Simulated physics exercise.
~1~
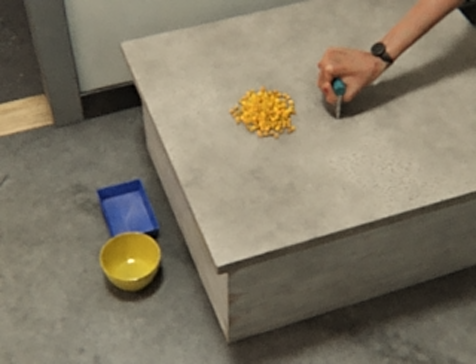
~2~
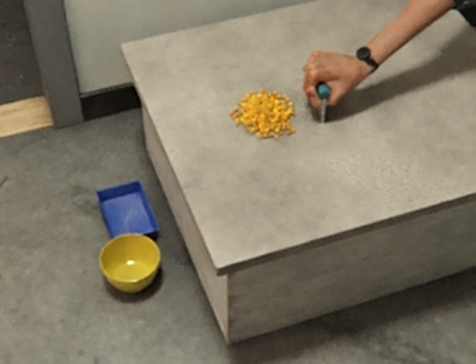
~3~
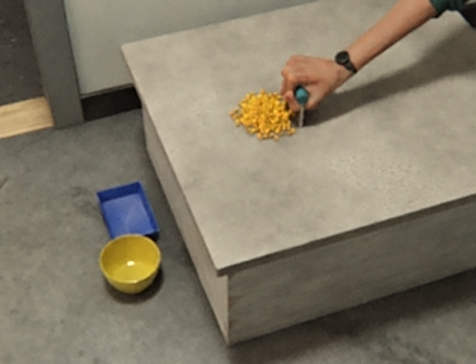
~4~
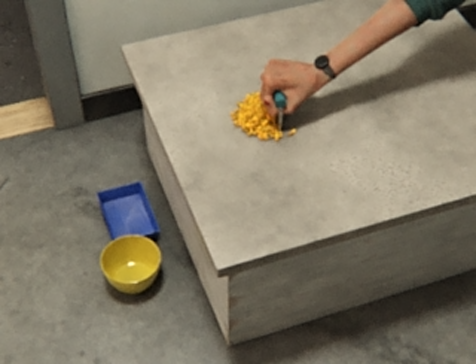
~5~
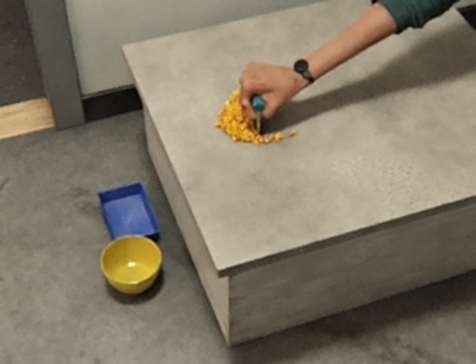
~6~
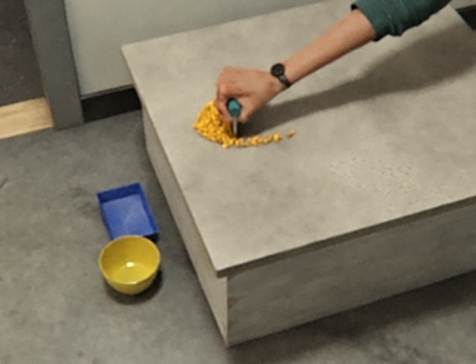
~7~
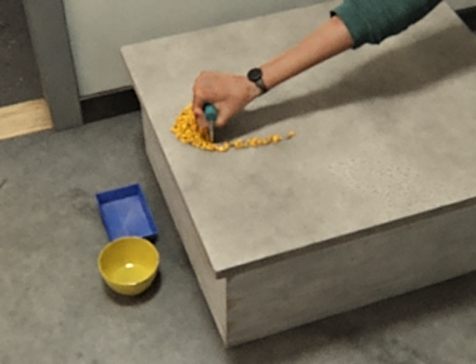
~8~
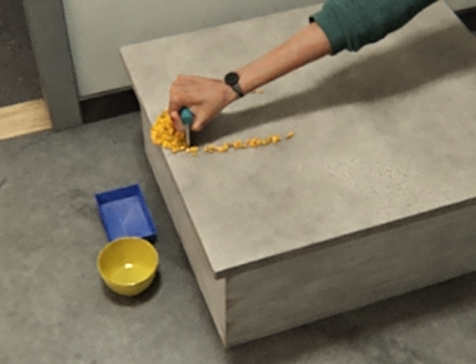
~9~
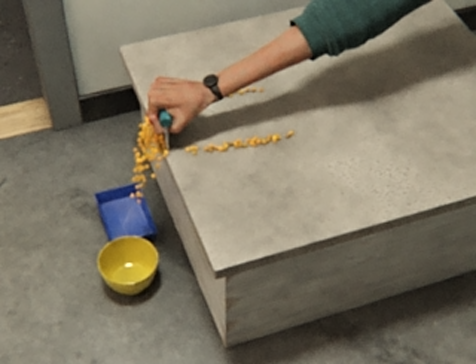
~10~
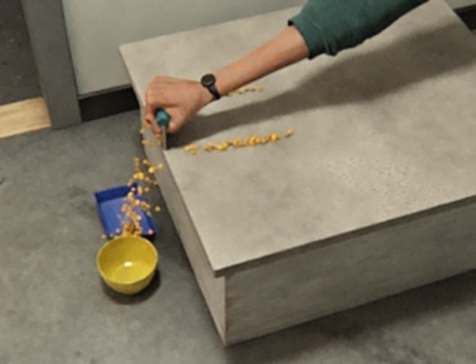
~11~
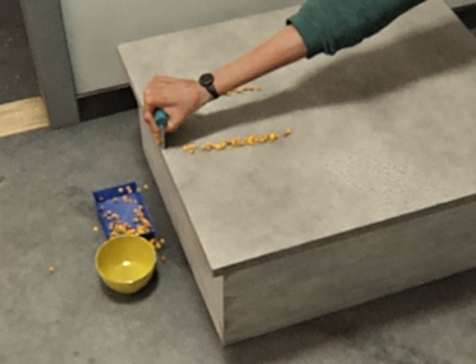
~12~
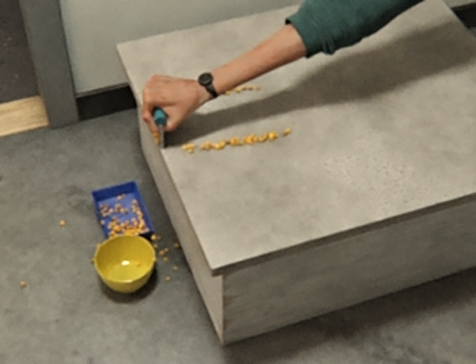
To begin with, a hand holding a scraper rests to the right of a small heap of yellow maize kernels on a grey block, with a blue tin and a yellow bowl on the floor below. The hand moves left, meets the heap and pushes it toward the block's left edge, leaving a thin trail behind. At the edge the scraper halts, and kernels tumble down toward the tin. Many land in the blue tin, while some scatter across the floor. Finally, the hand stays at the edge, two lines of kernels remain on top, and the bowl looks empty.
